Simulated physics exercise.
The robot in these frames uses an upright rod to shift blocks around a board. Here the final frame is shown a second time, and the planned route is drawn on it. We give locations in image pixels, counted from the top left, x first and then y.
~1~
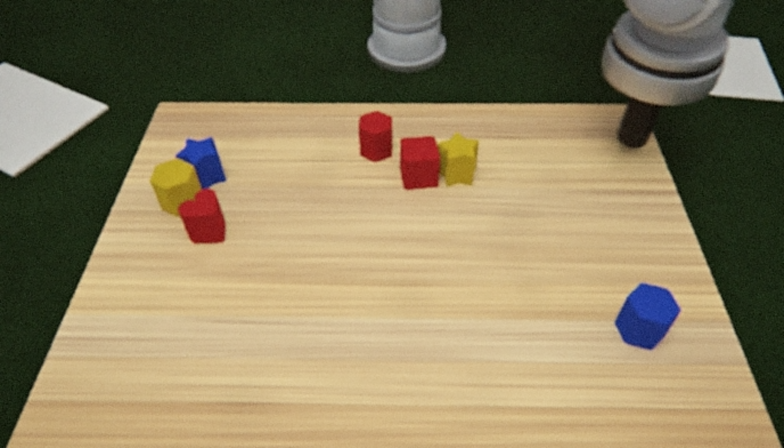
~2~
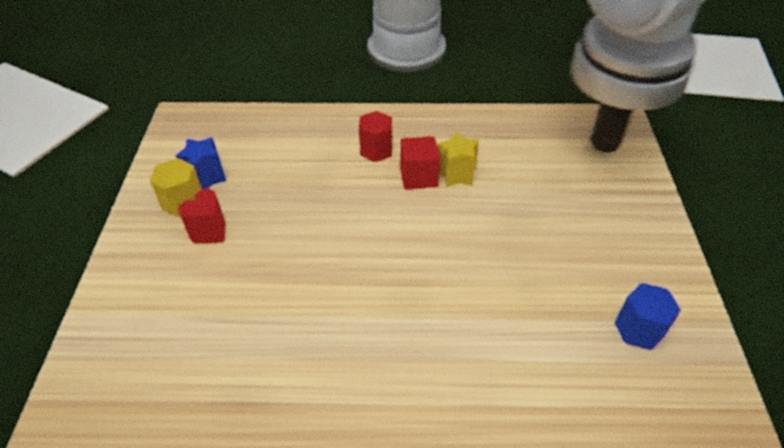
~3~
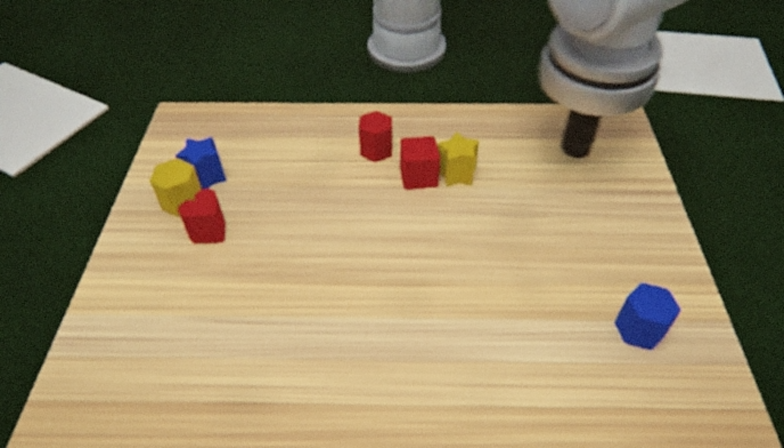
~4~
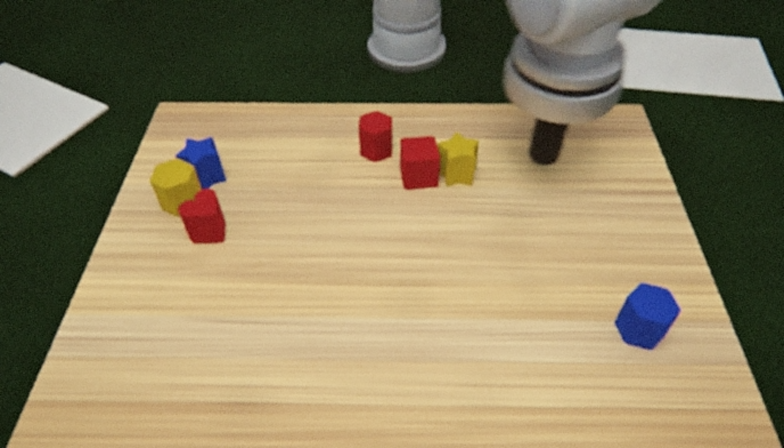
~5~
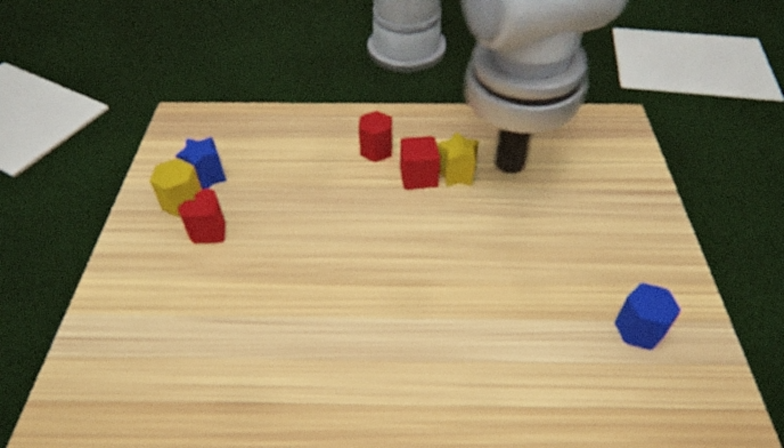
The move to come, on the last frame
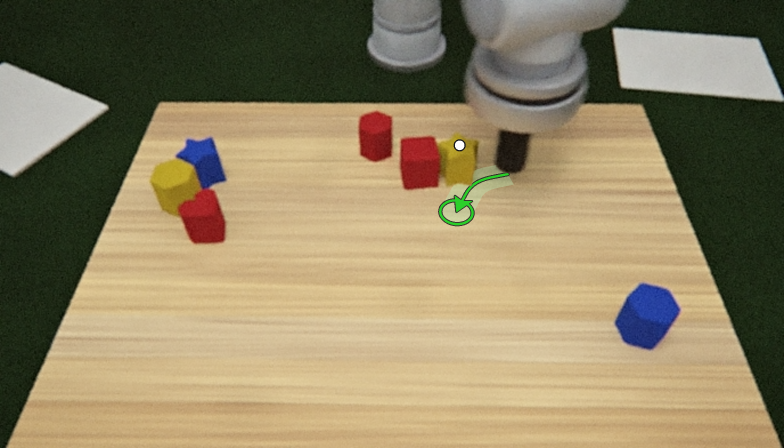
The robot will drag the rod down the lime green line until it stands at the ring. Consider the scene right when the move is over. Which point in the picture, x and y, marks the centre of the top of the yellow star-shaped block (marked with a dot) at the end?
Pixel (444, 152).
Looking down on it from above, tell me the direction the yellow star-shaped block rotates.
It ends up turned clockwise.
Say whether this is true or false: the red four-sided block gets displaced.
This is true.
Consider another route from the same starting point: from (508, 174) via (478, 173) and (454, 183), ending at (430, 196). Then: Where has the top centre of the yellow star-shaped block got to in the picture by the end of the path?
It is at (406, 154).
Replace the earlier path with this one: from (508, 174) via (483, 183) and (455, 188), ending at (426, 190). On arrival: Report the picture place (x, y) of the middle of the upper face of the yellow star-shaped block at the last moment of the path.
Around pixel (405, 147).
The drawn path runs from (508, 174) through (483, 180) and (466, 193) to (456, 212); the dot is on the yellow star-shaped block.
The first path, step by step. Halfway along, rod (474, 175); red four-sided block (411, 147); yellow star-shaped block (448, 147), turned 15° clockwise.
At the end, rod (457, 202); red four-sided block (406, 147); yellow star-shaped block (444, 152), turned 30° clockwise.
